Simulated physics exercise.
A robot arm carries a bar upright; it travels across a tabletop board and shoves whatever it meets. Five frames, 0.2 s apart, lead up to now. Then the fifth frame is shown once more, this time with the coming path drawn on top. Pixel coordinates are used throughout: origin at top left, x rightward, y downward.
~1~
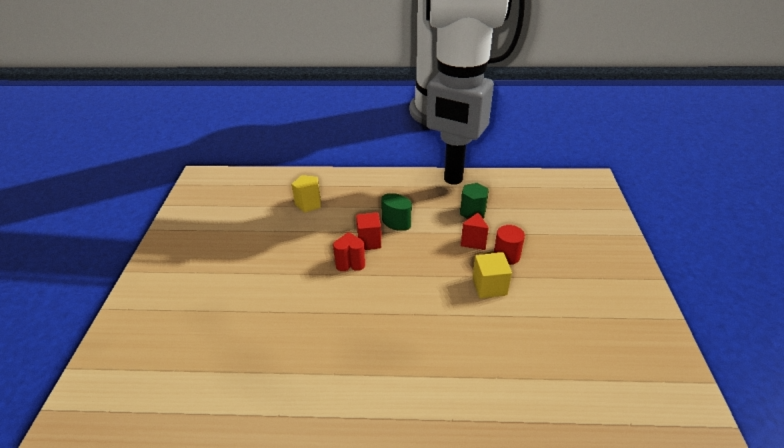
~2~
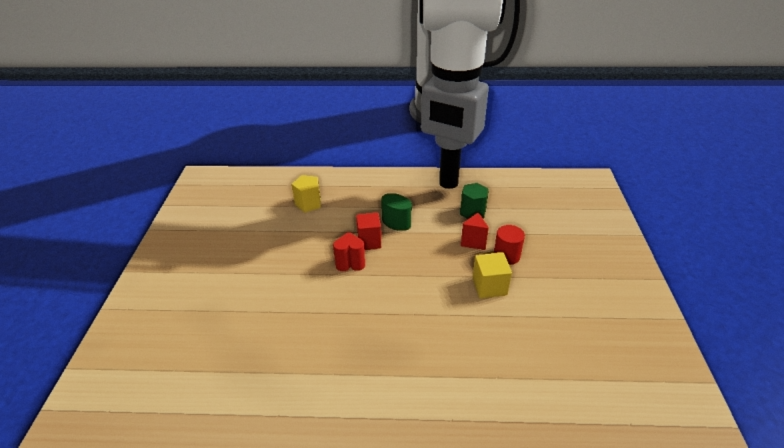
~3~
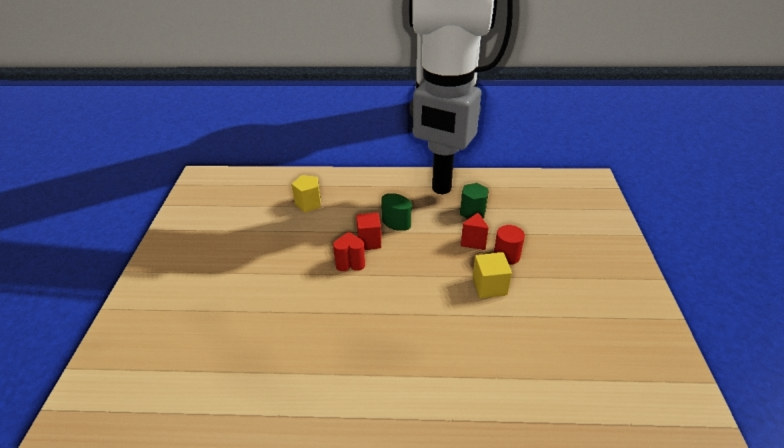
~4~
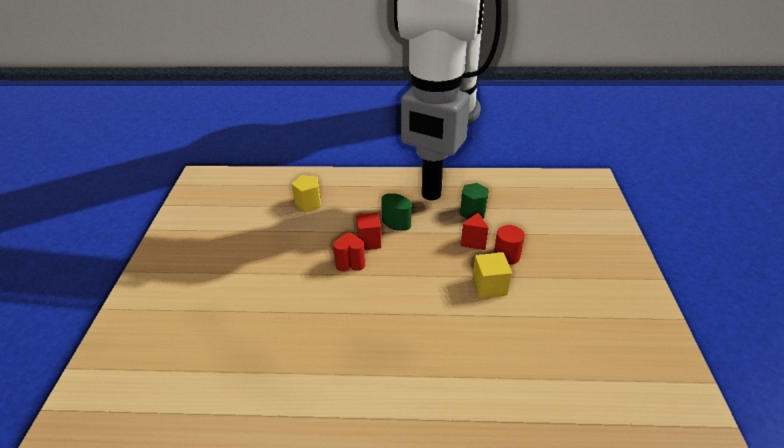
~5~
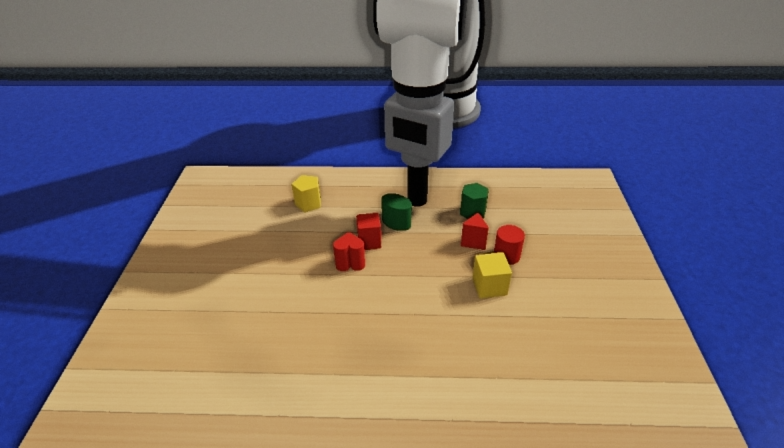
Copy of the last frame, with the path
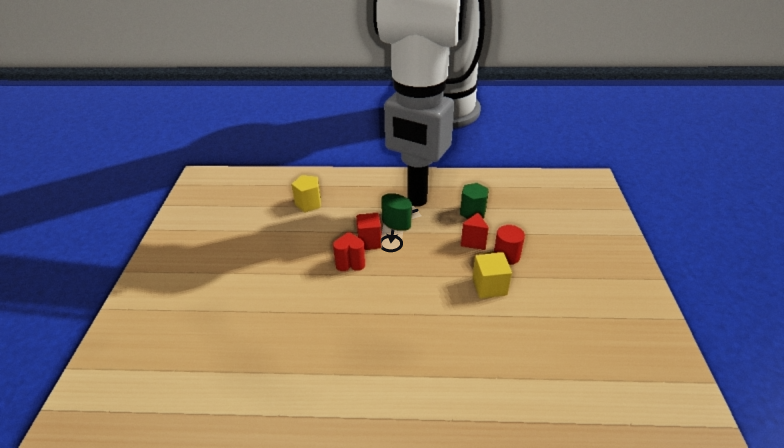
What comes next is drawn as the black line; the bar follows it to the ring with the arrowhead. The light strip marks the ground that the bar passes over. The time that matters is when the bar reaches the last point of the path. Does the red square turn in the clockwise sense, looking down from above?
In short: No.
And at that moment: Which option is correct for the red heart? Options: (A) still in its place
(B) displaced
(B)
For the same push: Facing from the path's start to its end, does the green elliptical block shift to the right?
Yes, that is how it ends up.
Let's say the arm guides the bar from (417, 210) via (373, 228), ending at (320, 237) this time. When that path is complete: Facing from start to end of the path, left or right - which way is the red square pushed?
Left.
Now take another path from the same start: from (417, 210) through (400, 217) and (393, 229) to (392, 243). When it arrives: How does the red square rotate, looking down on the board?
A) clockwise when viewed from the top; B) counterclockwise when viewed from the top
I'll go with B - counterclockwise when viewed from the top.
Drawn move, from (417, 210) through (400, 217) and (393, 229) to (391, 243).
On the path given first. Halfway along, bar (394, 213); red square (361, 225); green elliptical block (379, 212).
At the end, bar (391, 234); red heart (342, 247), turned 20° anticlockwise; red square (347, 228), turned 25° anticlockwise; green elliptical block (368, 218), turned 50° clockwise; green six-sided block still.
